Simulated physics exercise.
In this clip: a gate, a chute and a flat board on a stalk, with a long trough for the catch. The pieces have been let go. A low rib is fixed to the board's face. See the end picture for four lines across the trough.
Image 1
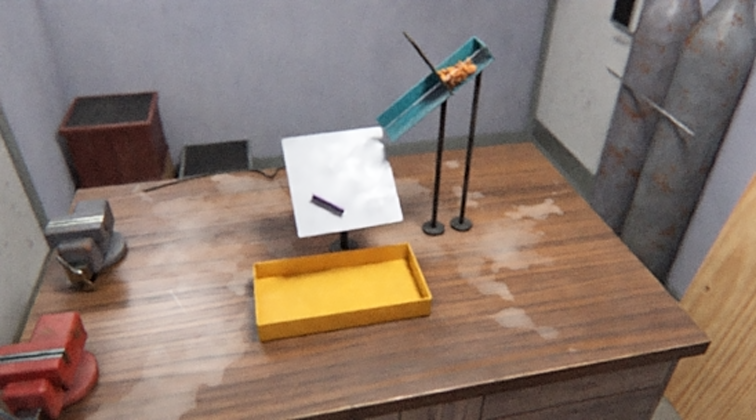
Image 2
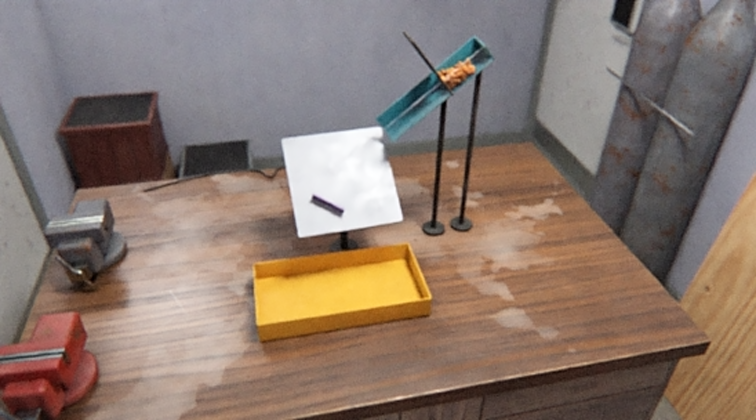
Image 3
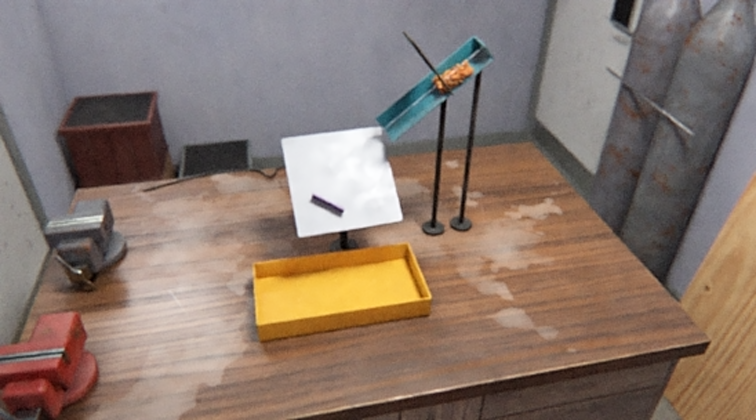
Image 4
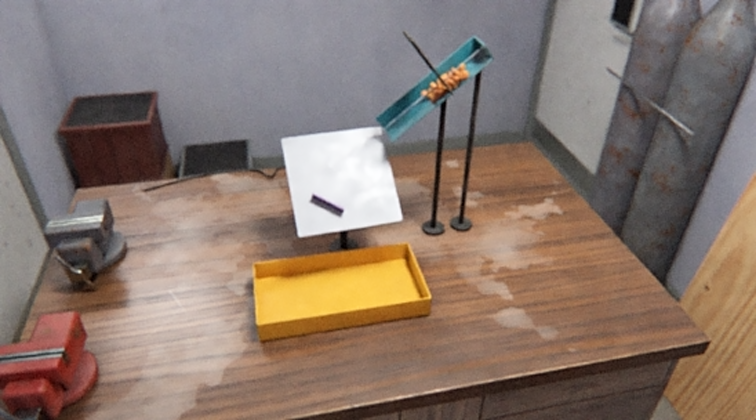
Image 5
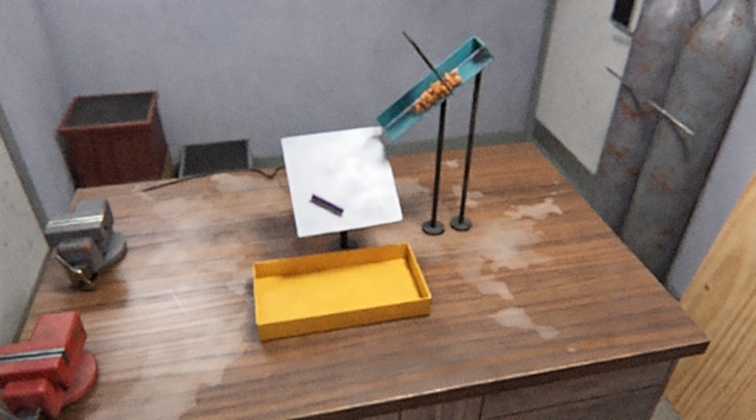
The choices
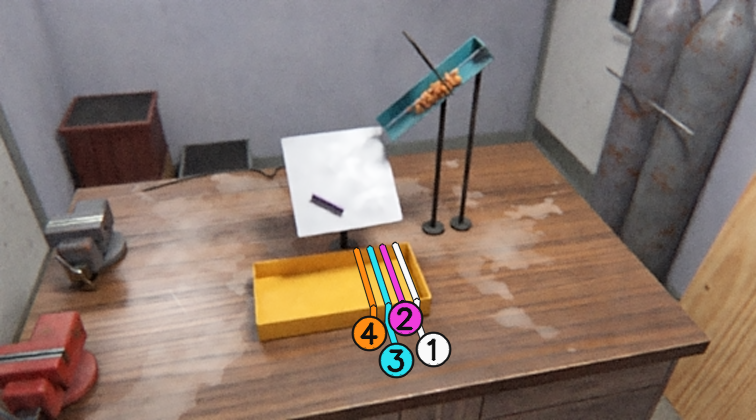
The clip shows a tilted teal chute above a white board on a stalk and an empty yellow trough on a wooden workbench, as a clump of small orange-brown pieces slides a short way down the chute toward the left.
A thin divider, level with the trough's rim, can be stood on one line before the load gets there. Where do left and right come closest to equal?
The answer is line 4.
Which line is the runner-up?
Here it is line 3.
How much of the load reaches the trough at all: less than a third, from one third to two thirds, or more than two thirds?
More than two thirds.
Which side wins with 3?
More lands on the left.
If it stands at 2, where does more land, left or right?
The left side.
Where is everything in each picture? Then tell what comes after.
The first frame shows load behind the gate at (452, 74), bits of cat kibble; lip of the chute at (389, 136), sloping fairly steeply.
The second frame shows middle of the board at (342, 180), tilted fairly steeply; middle of its low edge at (352, 229); of its high edge at (332, 133).
The third frame shows front corners of the trough at (258, 324) and (431, 298), empty; front of the load at (442, 92).
The fourth frame shows middle of the load at (443, 82); its front at (424, 93), about a quarter of the way to the lip; rib from (312, 193) to (345, 209).
The fifth frame shows middle of the load at (435, 89); its front at (410, 109), about half of the way to the lip.
On the marked copy, line 1 crosses the front rim at (416, 300); line 2 crosses the front rim at (402, 302); line 3 crosses the front rim at (388, 304); line 4 crosses the front rim at (373, 306).
For line 1, of what is caught, all on the left of the divider, none on the right.
For line 2, of what is caught, all on the left of the divider, none on the right.
For line 3, of what is caught, most on the left of the divider, a small part on the right.
For line 4, of what is caught, about a third on the left of the divider, about two thirds on the right.
